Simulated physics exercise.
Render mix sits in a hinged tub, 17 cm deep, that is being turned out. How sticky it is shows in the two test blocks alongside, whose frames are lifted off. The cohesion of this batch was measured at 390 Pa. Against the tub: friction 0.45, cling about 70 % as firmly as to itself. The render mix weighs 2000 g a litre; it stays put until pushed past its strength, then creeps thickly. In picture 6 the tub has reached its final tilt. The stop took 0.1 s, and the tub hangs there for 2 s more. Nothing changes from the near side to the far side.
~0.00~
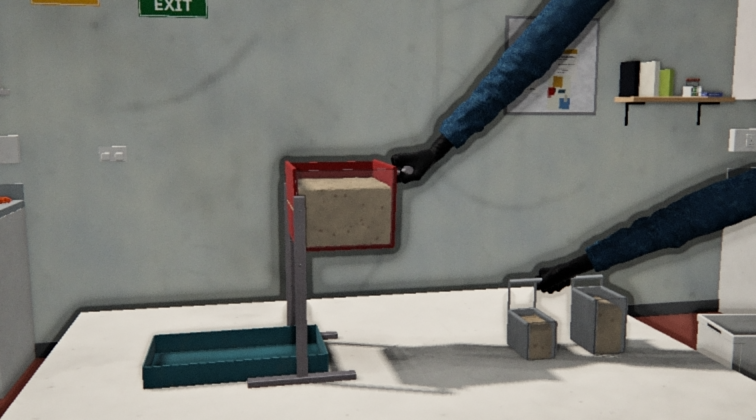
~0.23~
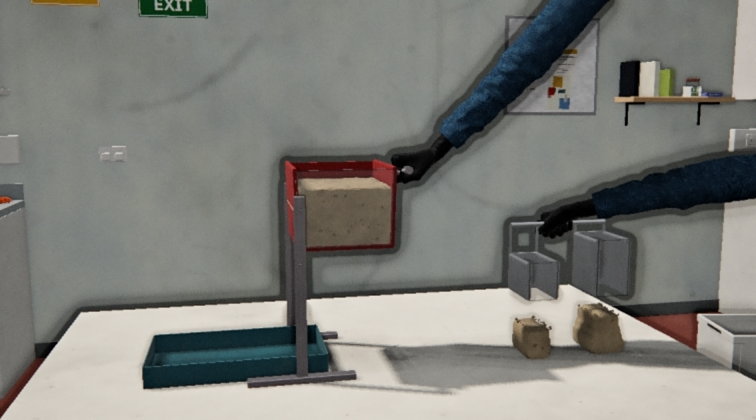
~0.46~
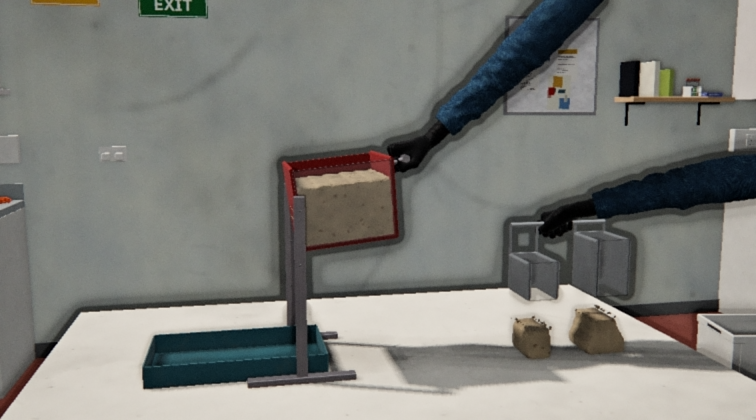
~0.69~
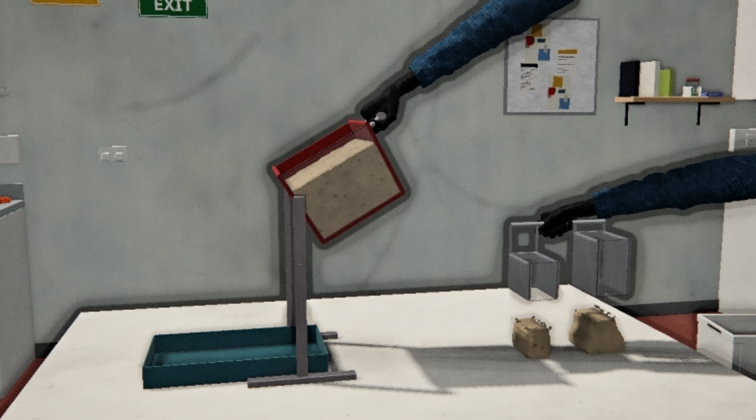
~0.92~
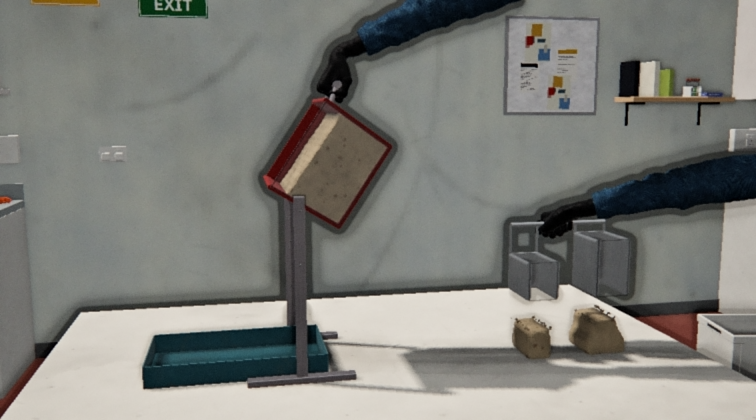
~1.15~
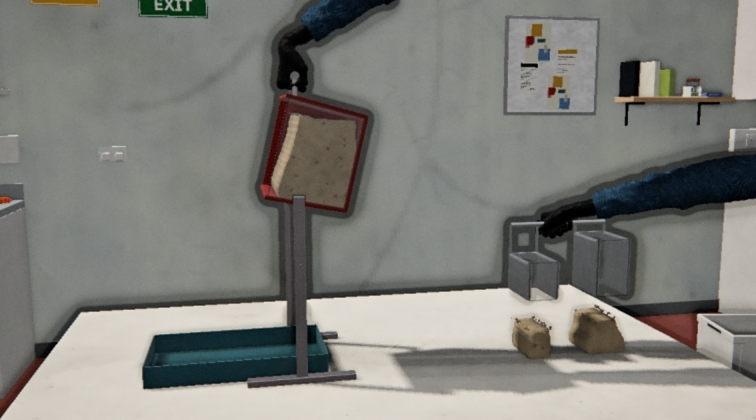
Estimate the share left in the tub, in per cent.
Expect roughly 73 %.
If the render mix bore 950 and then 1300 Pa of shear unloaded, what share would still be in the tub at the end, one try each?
In turn about 100 %, 100 %.
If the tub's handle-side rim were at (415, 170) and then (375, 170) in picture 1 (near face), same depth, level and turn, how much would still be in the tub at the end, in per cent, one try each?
In that order: 60 %, 100 %.
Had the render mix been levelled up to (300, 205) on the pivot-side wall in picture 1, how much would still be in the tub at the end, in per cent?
It would be near 100 %.
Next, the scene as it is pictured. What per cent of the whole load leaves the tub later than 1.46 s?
About 12 %.
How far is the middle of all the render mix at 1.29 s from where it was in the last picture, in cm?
Some 3 cm.
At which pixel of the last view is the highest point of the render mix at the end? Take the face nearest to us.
At about (317, 145).
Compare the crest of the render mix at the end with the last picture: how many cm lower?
Some 6 cm.
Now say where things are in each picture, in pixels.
The first picture shows handle-side rim at (393, 169), tilt 0 degrees; highest point of the render mix at (386, 187); test blocks 7.5 cm, 12 cm high (left to right).
The second picture shows handle-side rim at (393, 169), tilt 0 degrees; highest point of the render mix at (386, 187); test blocks 7.5 cm, 9.8 cm high (left to right).
The third picture shows handle-side rim at (389, 159), tilt 6 degrees; highest point of the render mix at (385, 179); test blocks 7.4 cm, 9.1 cm high (left to right).
The fourth picture shows handle-side rim at (365, 125), tilt 30 degrees; highest point of the render mix at (370, 144); test blocks 7.4 cm, 9.0 cm high (left to right).
The fifth picture shows handle-side rim at (324, 102), tilt 56 degrees; highest point of the render mix at (343, 117); test blocks 7.4 cm, 9.0 cm high (left to right).
The sixth picture shows handle-side rim at (288, 98), tilt 77 degrees; highest point of the render mix at (304, 116); test blocks 7.4 cm, 9.0 cm high (left to right).
By 1.29 s, the tub is at 77 degrees and holds 97 %.
By 1.46 s, the tub is at 77 degrees and holds 84 %.
By 1.63 s, the tub is at 77 degrees and holds 75 %.
By 1.80 s, the tub is at 77 degrees and holds 73 %.
By 3.15 s, at the end, the tub is at 77 degrees and holds 73 %.
